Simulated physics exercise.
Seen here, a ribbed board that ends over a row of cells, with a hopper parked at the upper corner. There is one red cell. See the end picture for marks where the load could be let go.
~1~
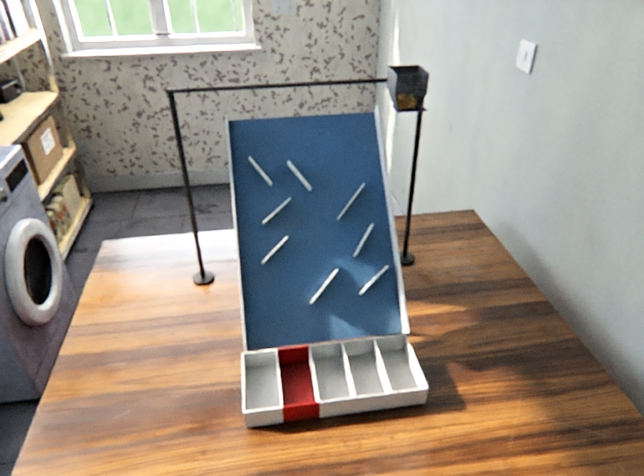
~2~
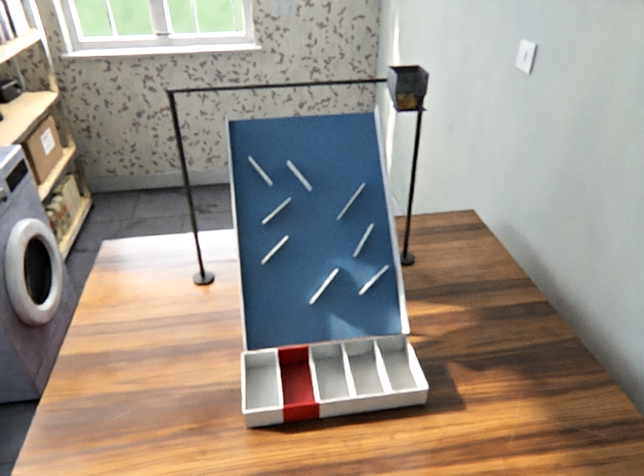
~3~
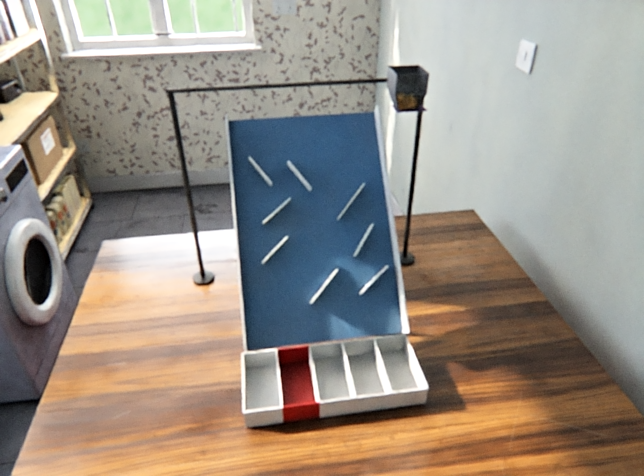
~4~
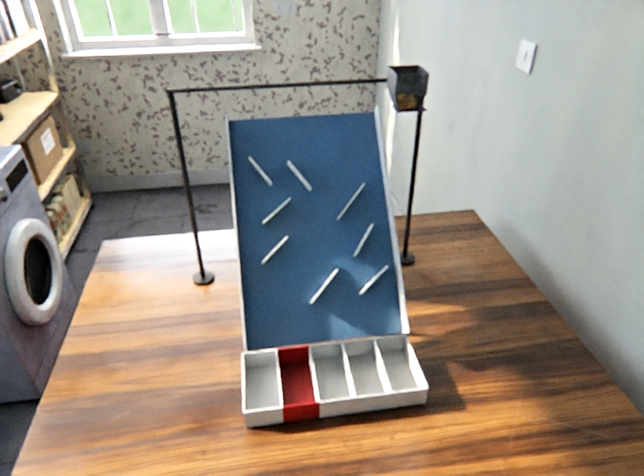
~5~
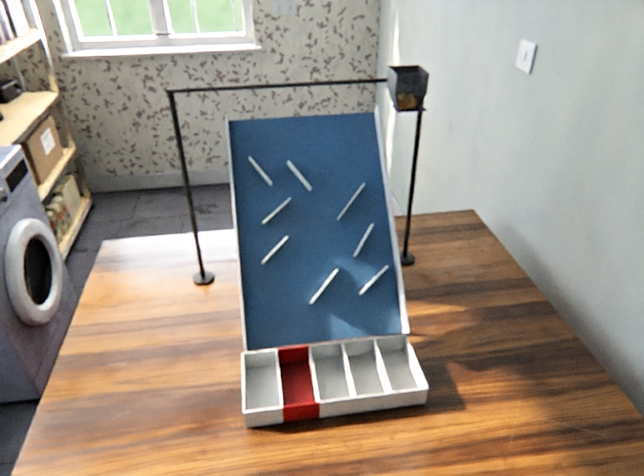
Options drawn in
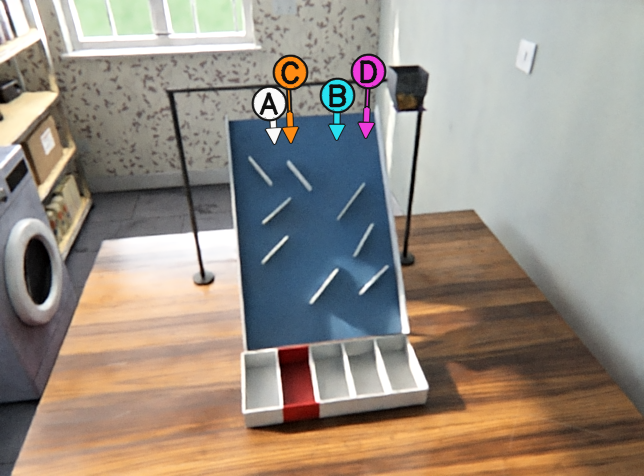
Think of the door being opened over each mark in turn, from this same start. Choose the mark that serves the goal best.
Use mark B.
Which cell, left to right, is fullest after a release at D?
It is the fifth one.
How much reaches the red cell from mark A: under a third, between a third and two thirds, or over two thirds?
It is under a third.
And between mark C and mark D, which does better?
C.
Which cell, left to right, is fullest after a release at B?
The second.
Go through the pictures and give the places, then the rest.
The first picture shows hopper at (406, 100), dried chickpeas, door shut.
The second picture shows ribs (249, 157) to (272, 183), (288, 161) to (311, 188), (263, 222) to (291, 198).
The third picture shows ribs (339, 217) to (364, 184), (262, 263) to (287, 237), (356, 255) to (373, 224).
The fourth picture shows ribs (311, 303) to (338, 269), (361, 293) to (388, 266).
The fifth picture shows red cell at (301, 411), number 2 of 5 from the left.
On the marked copy, mark A meets the board at (274, 138); mark B meets the board at (336, 134); mark C meets the board at (290, 137); mark D meets the board at (365, 132).
Choosing A, a small part in the red cell, most in other cells.
Choosing B, about half in the red cell, about half in other cells.
Choosing C, about a quarter in the red cell, about two thirds in other cells.
Choosing D, a small part in the red cell, most in other cells, a stray few outside the box.
